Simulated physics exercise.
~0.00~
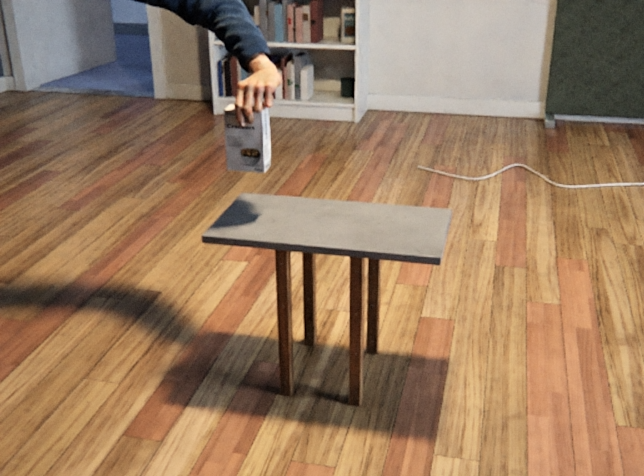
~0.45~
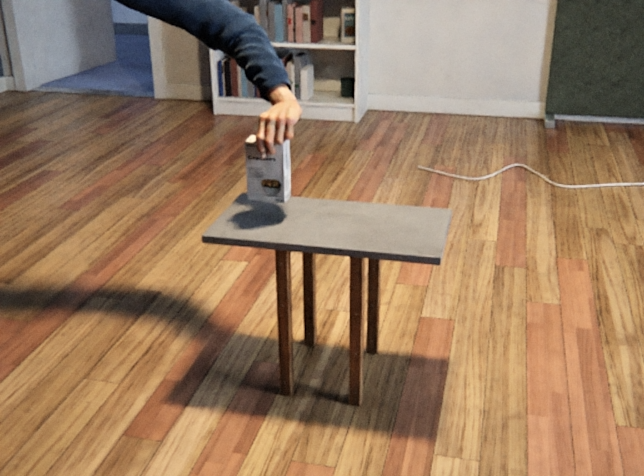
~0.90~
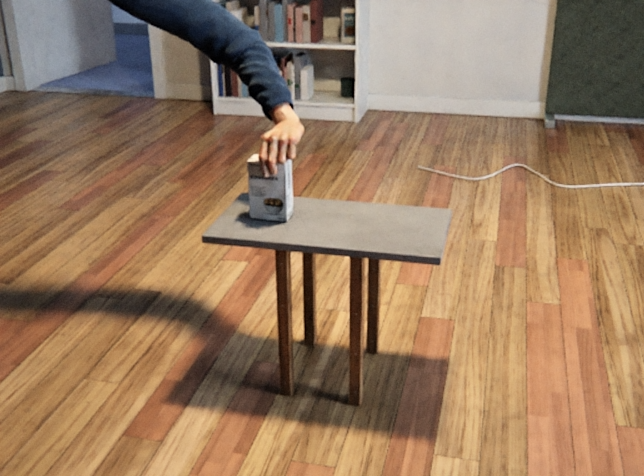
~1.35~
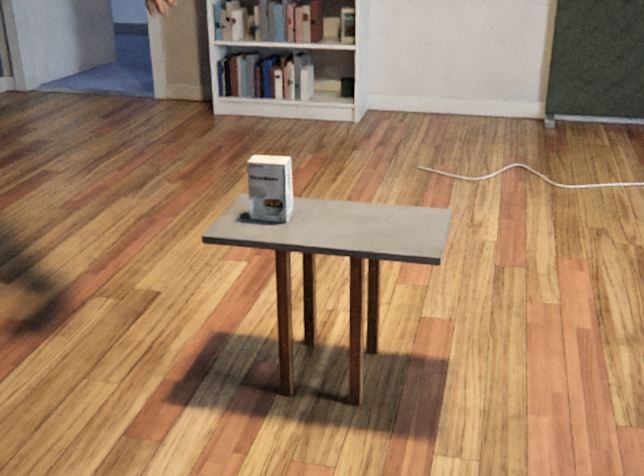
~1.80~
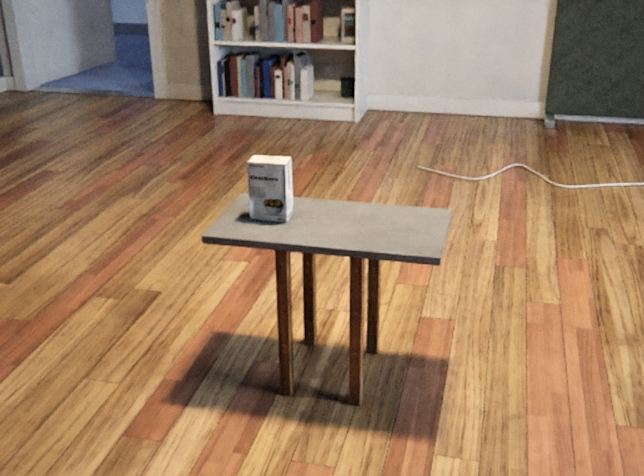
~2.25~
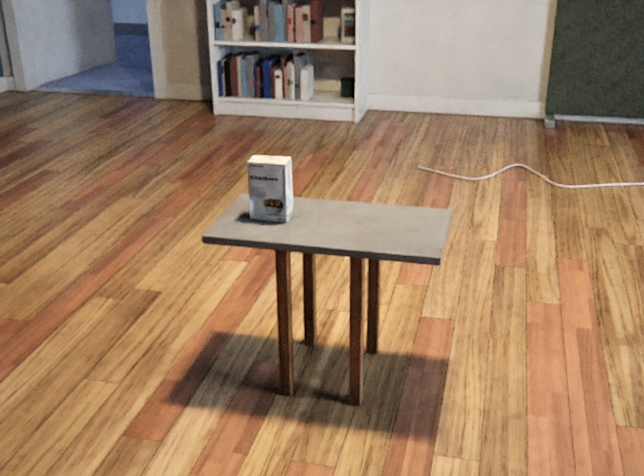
To begin with, a hand in a dark blue sleeve holds a small, pale packet upright above the left side of a grey table with slender brown legs, which stands on a wooden floor. The hand moves the packet slightly right and down towards the tabletop. It then lowers the packet a little further and sets it upright near the left end. The hand lets go and draws back towards the upper left, leaving the view. The packet stays upright where it was placed, and the table remains steady beneath it.
